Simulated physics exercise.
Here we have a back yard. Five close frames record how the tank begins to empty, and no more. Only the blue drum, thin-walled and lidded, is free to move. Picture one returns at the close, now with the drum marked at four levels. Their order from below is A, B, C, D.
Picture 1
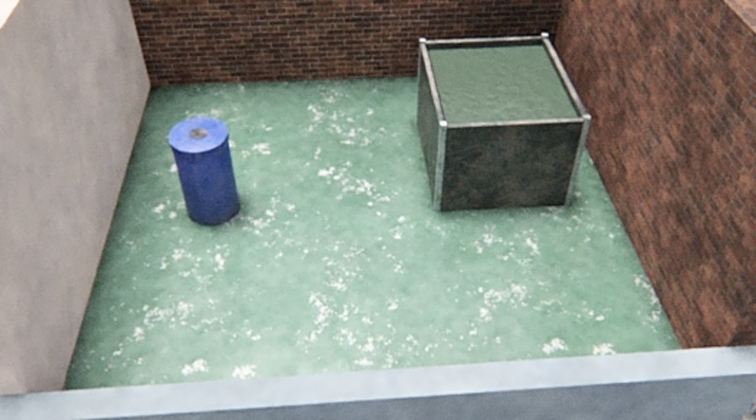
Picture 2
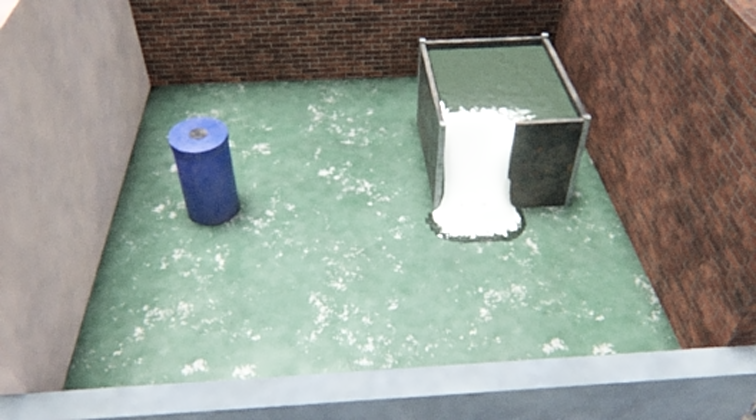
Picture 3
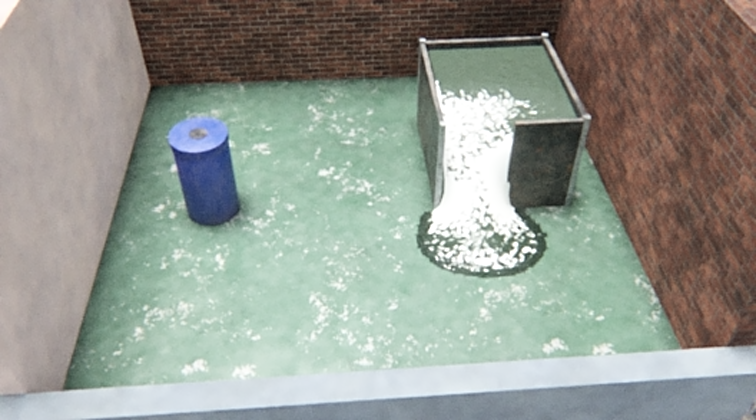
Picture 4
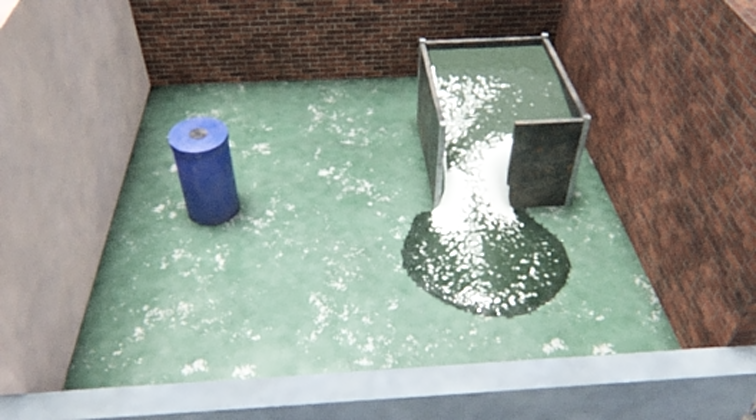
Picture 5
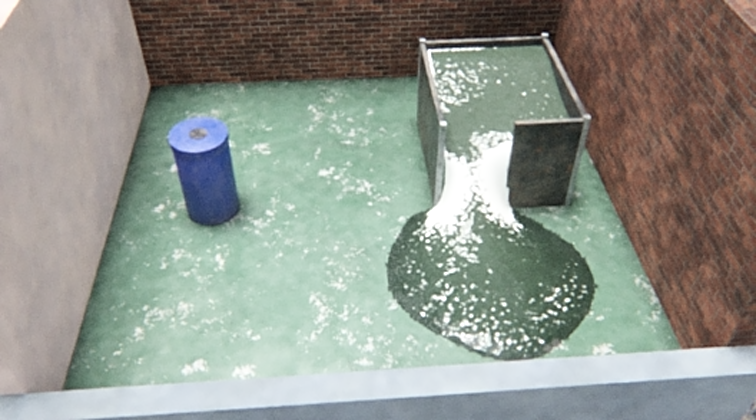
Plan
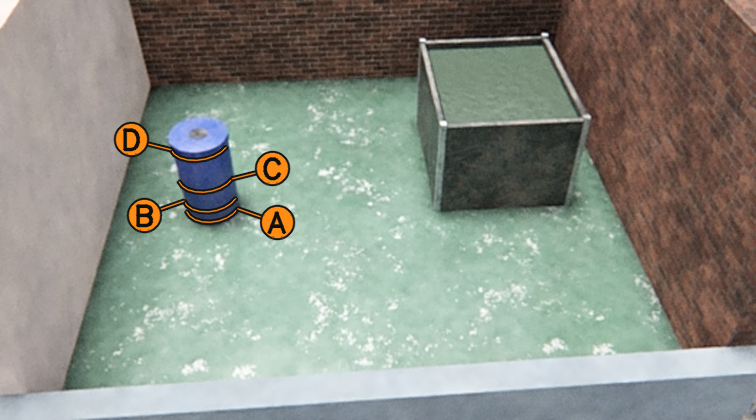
Water pours from an opening in the tank and spreads across the yard's green ground.
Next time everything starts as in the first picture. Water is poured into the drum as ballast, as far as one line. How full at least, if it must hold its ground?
The limit is B.
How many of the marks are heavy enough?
Three of the four.
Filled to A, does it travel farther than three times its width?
No.
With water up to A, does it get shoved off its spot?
Yes, that goes wrong.
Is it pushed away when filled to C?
No, not at all.
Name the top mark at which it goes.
The answer is A.
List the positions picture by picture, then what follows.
Lid of the blue drum at (197, 134); tank full, its middle at (497, 85), in the first picture.
In the second picture, 2 % of the ground wet, in view closest to the drum at (442, 214).
In the third picture, 4 % of the ground wet, in view closest to the drum at (429, 223).
In the fourth picture, 7 % of the ground wet, in view closest to the drum at (418, 233).
Lid of the blue drum at (197, 134); 11 % of the ground wet, in view closest to the drum at (406, 243), in the fifth picture.
On the marked copy, A at (210, 222); B at (208, 211); C at (203, 192); D at (196, 160); from the bottom up A, B, C, D.
With A, it is pushed about its own width away.
With B, it does not move.
With C, it does not move.
With D, it does not move.
